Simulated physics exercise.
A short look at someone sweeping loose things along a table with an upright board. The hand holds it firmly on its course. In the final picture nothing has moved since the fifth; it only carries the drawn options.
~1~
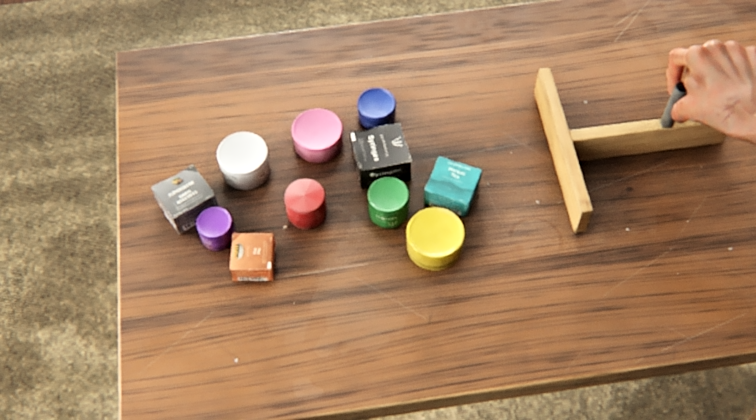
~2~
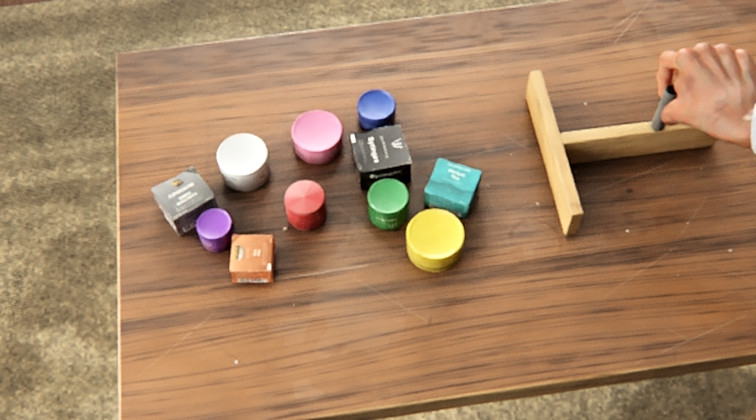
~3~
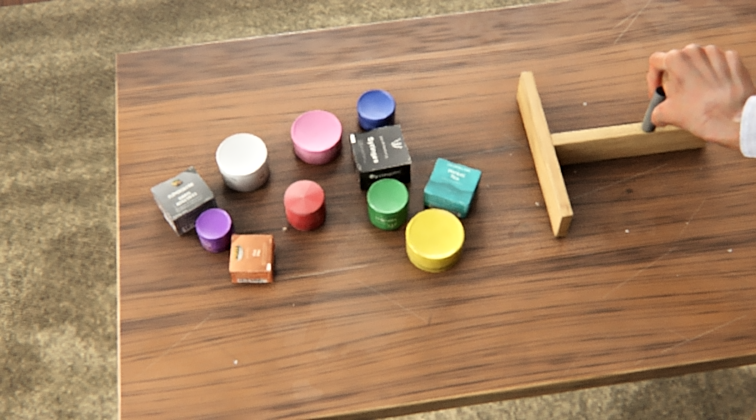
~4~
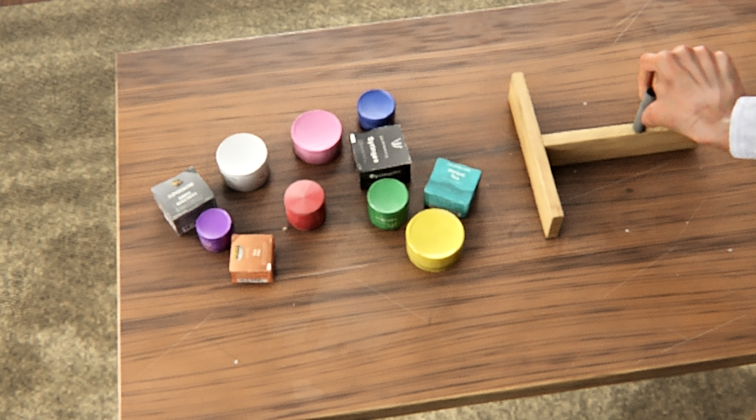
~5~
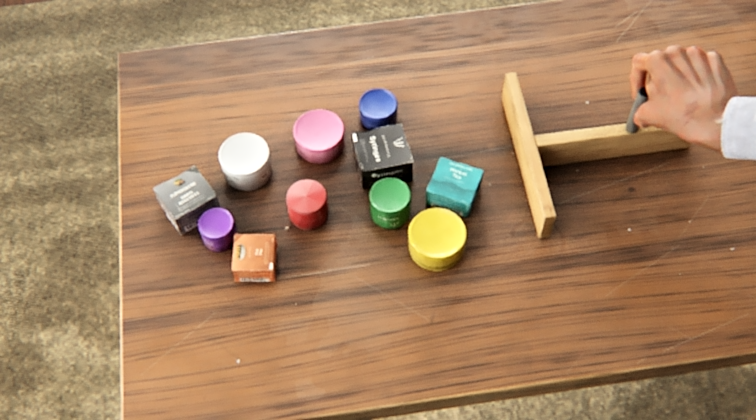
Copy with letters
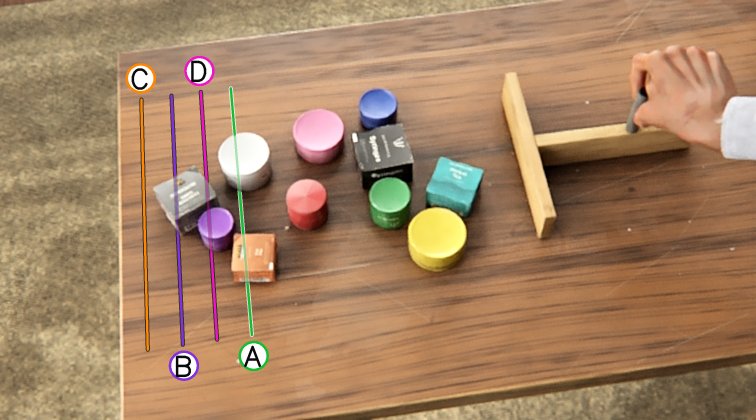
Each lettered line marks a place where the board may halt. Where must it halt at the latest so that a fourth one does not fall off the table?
D.
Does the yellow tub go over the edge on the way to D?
No.
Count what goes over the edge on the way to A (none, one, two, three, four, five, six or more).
By then, none.
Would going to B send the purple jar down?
By then, yes.
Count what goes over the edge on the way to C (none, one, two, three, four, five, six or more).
In all, six or more.
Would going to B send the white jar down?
Yes.
On the copy, A at (241, 202); B at (177, 211); C at (144, 215); D at (208, 206).
On D. First, board (414, 156); yellow tub (393, 247); pink tub (316, 134).
Then, board (299, 171); grey box (181, 201); purple jar (195, 233).
Finally, board (207, 183); grey box over the edge; purple jar over the edge; two fallen.
By contrast, A is within the limit but short; B drops six; C drops nine.
